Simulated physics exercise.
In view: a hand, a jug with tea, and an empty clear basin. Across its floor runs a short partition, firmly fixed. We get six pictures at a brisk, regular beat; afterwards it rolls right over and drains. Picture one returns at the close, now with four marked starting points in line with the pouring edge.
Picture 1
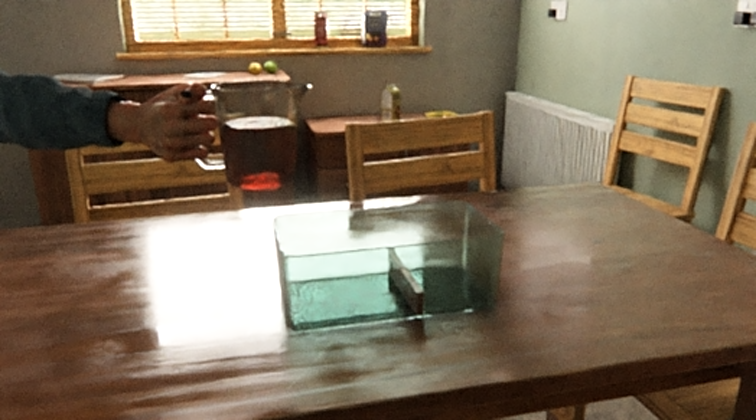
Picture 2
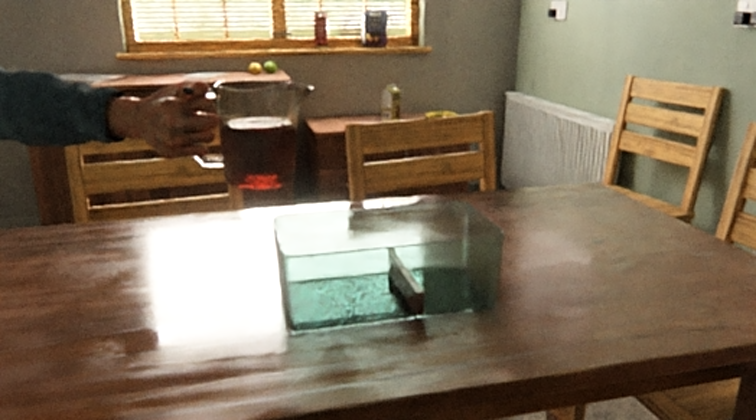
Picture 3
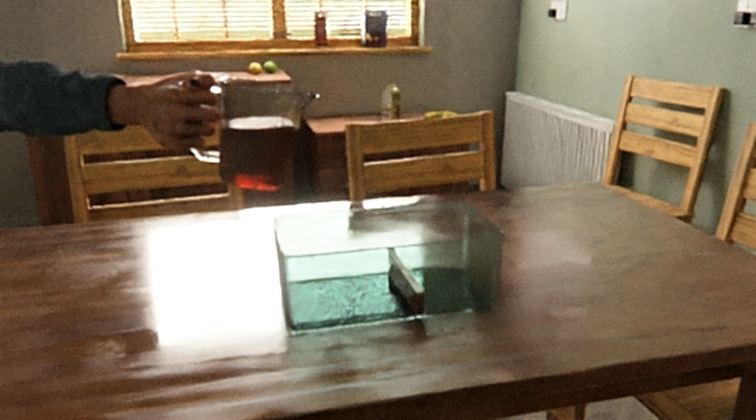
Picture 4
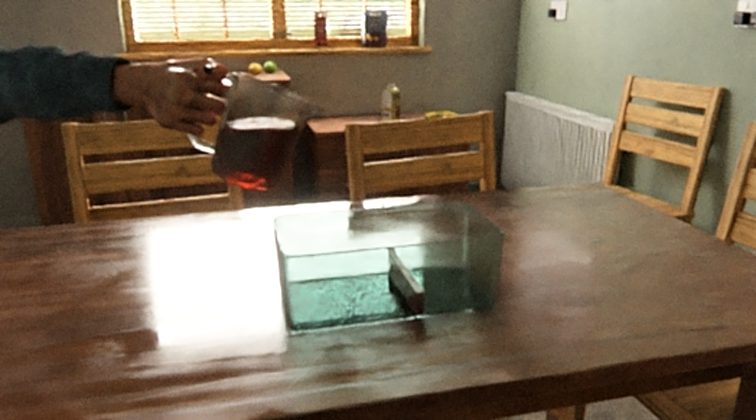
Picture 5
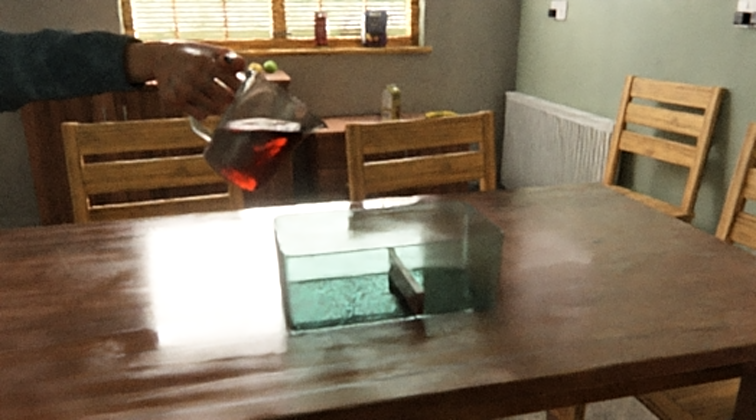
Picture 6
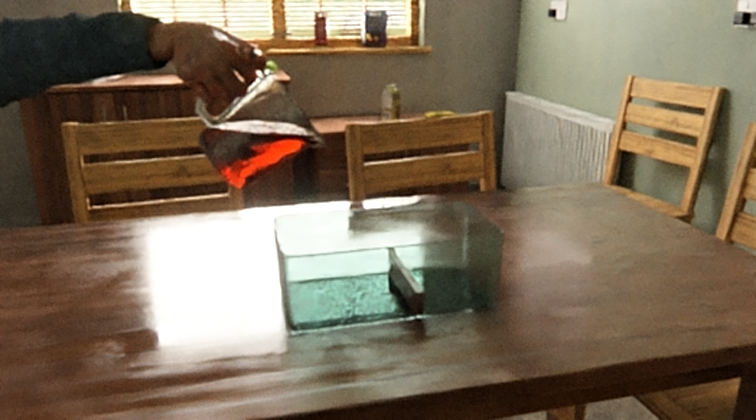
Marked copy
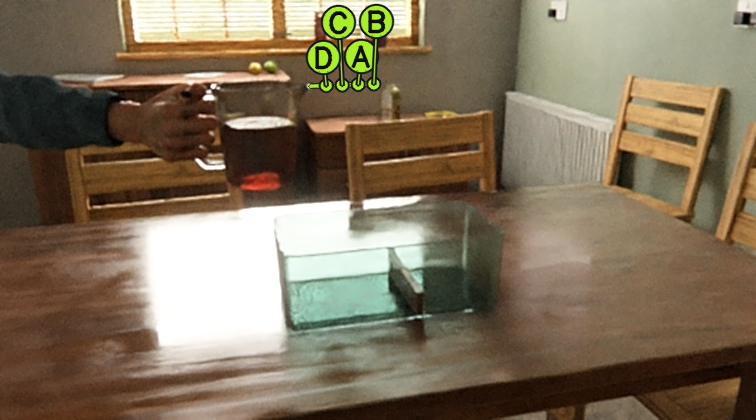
In a dining room, a hand reached in from the left holding a jug of tea, then tilted it steeply rightward above a table with a clear, partitioned basin, without any tea leaving the jug.
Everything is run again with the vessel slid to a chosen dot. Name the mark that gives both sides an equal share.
B beats the others.
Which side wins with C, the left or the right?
More ends on the left.
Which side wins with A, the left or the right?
More ends on the left.
On the marked copy, A at (358, 84); B at (373, 83); C at (342, 85); D at (326, 85).
With A, about 82 % ends left of the wall and 11 % right of it; 7 % is lost outside.
With B, about 55 % ends left of the wall and 43 % right of it.
With C, about 86 % ends left of the wall and 7 % right of it; 7 % is lost outside.
With D, about 86 % ends left of the wall and 7 % right of it; 7 % is lost outside.
